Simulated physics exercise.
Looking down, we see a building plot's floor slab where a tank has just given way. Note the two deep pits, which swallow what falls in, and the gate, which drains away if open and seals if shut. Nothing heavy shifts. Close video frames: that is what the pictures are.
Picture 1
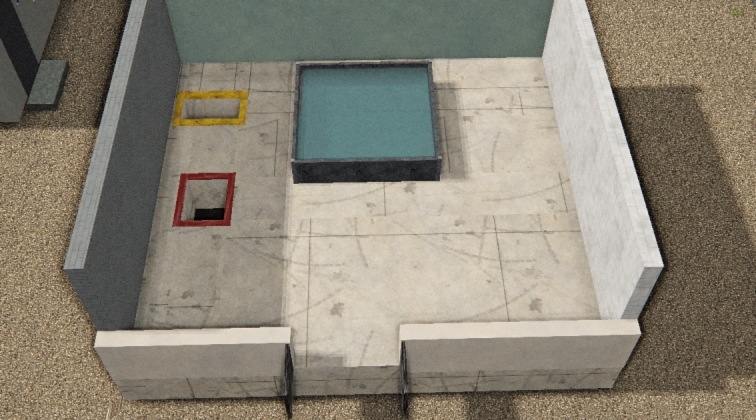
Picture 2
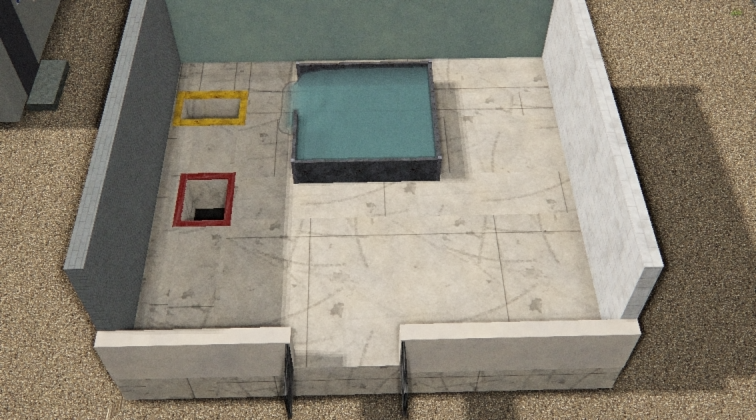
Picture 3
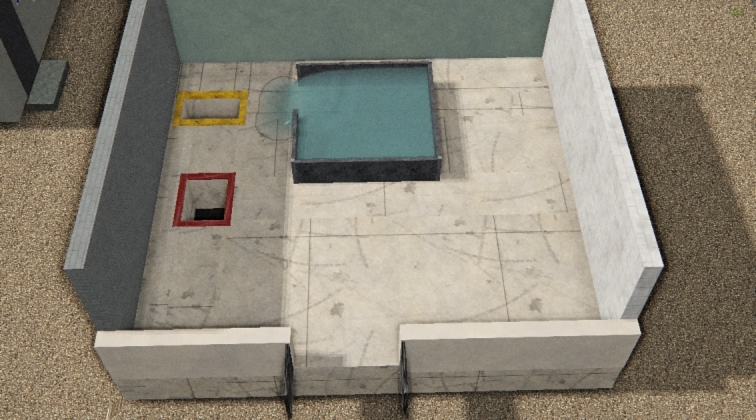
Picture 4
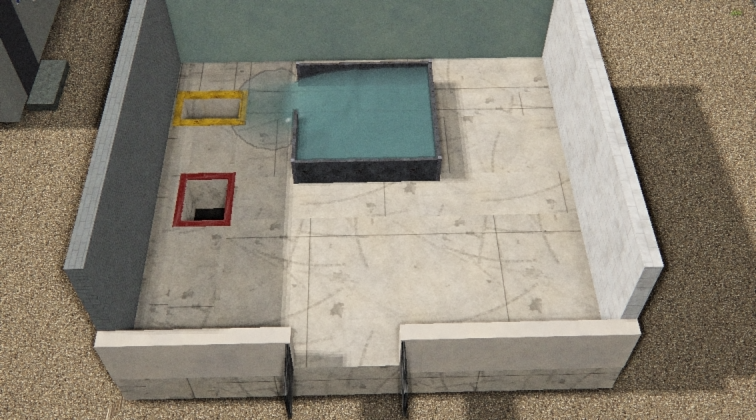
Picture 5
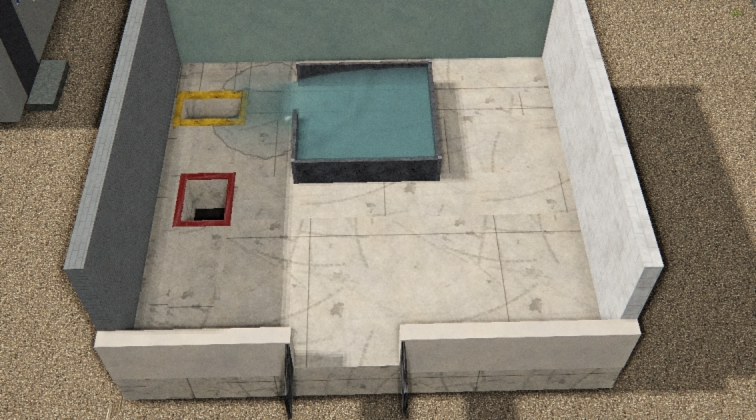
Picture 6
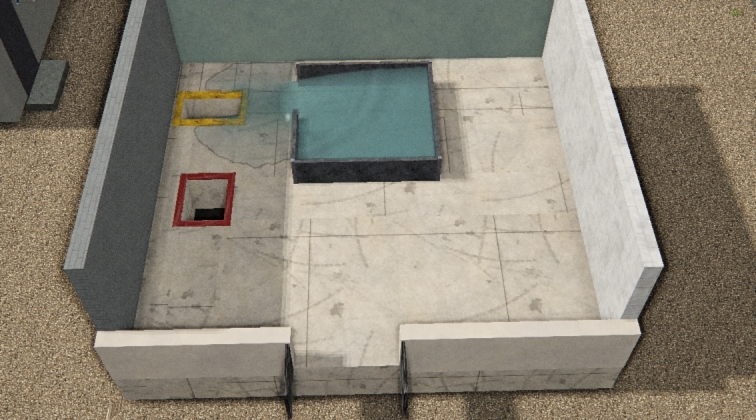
Water pours from a gap in the tank's left side and spreads left across the slab.
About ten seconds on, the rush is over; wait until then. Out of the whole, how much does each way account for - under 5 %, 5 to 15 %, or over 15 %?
My prediction: The gate will not reach five per cent; the red pit will not leave the five-to-fifteen per cent band; the yellow pit will not stay within fifteen per cent.
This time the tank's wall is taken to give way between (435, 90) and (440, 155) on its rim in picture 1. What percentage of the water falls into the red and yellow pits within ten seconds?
In percent: Red 4, yellow 2.
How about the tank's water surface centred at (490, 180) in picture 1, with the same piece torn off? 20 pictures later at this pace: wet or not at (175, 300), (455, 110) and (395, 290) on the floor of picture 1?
So, first one got wet, second one stays dry, third one stays dry.
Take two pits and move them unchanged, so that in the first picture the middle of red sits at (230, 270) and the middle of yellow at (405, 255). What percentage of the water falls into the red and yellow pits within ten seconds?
Per cent, approx.: Red 15, yellow 0.
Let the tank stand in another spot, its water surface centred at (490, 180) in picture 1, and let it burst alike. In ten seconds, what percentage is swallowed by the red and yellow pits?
Shares - red: 25 in a hundred; yellow: 14 in a hundred.
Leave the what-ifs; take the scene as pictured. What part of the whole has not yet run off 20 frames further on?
Estimate: Near 78 %.
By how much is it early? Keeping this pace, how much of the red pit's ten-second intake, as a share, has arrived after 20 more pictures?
Near 20 in a hundred.
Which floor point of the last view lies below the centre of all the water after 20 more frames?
I'd point to (319, 129).
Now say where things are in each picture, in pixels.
The first frame shows still water in the water tank at (365, 112).
In the second frame, the front is at (294, 85), out from the gap at (300, 103).
In the third frame, water pours out at (300, 104) and has run to (268, 87).
In the fourth frame, water pours out at (300, 104) and has run to (238, 128).
In the fifth frame, the front is at (233, 81), out from the gap at (300, 104).
In the sixth frame, the front is at (203, 136), out from the gap at (300, 104).
A moment on, water covers 15 % of the floor; the gate 0 %, the red pit 0 %, the yellow pit 5 %.
Next, water covers 15 % of the floor; the gate 0 %, the red pit 0 %, the yellow pit 10 %.
Then, water covers 20 % of the floor; the gate 0 %, the red pit 2 %, the yellow pit 20 %.
Later, water covers 30 % of the floor; the gate 0 %, the red pit 6 %, the yellow pit 33 %.
In the end, water covers 40 % of the floor; the gate 0 %, the red pit 10 %, the yellow pit 41 %.
